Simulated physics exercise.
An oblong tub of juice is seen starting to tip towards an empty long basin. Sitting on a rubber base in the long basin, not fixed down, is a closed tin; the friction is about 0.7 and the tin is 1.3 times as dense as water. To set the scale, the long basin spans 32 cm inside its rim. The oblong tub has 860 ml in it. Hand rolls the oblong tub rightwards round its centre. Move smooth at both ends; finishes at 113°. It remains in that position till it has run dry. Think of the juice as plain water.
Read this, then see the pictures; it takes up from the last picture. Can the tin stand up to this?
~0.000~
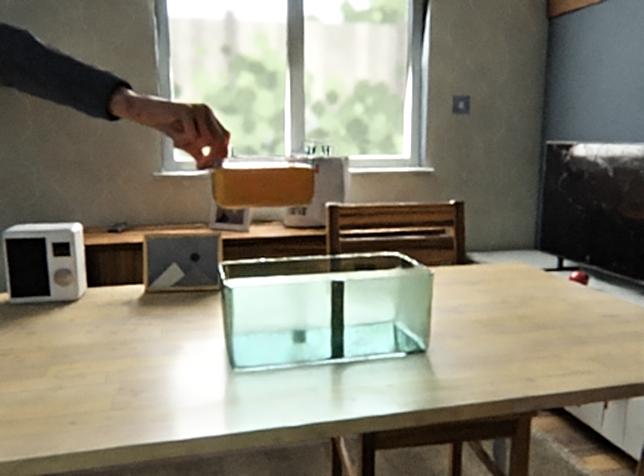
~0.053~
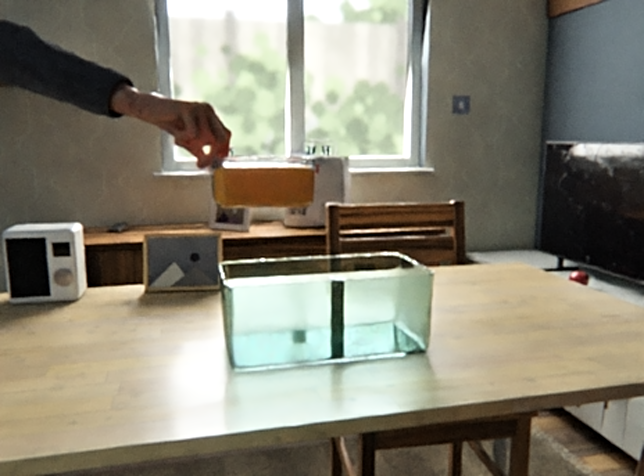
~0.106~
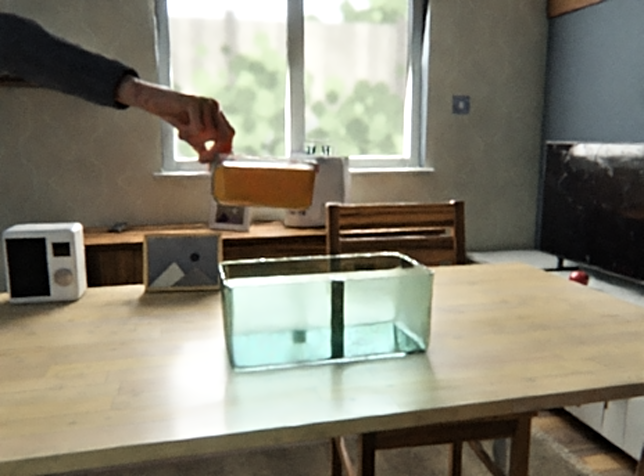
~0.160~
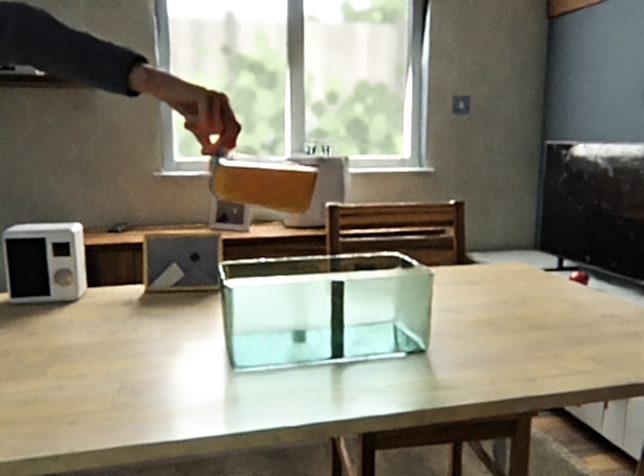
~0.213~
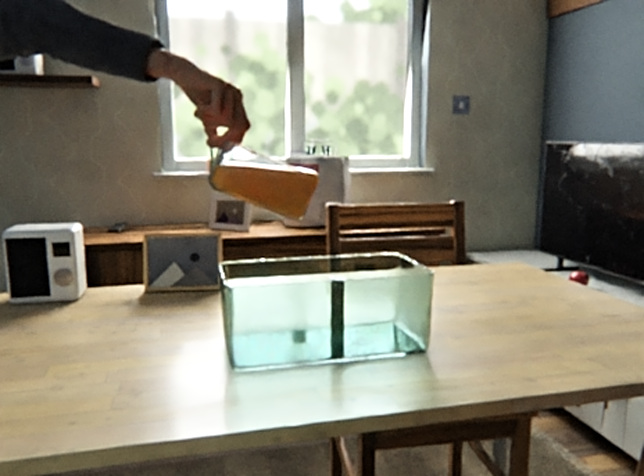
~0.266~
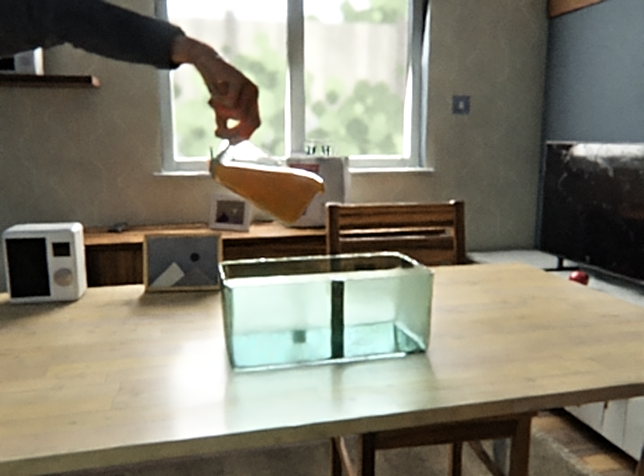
It's bound to withstand the flow.
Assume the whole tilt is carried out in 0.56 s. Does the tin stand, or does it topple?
Outcome - the tin stays erect.
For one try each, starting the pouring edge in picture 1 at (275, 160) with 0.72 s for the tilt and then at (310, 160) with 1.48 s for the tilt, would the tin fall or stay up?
Try 1: Tipped over; try 2: Still standing.
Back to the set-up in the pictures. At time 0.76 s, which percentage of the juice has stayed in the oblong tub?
Close to 2 percent of the total.
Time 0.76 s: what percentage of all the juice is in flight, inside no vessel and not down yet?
Estimate: About 5 in a hundred.
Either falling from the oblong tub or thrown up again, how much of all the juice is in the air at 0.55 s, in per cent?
Roughly 38 percent.
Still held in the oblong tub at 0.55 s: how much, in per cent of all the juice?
Near 14 in a hundred.
Then, 0.55 s in, the tilt is 98° and 14 per cent is still to pour; the tin stands where it began.
Then, 0.76 s in, the tilt is 113° and 2 per cent is still to pour; the tin stands where it began.
Then, 0.98 s in, the tilt is 113° and 0 per cent is still to pour; the tin stands where it began.
Then, 1.22 s in, the tilt is 113° and 0 per cent is still to pour; the tin stands where it began.
Finally, the tin stands where it began.
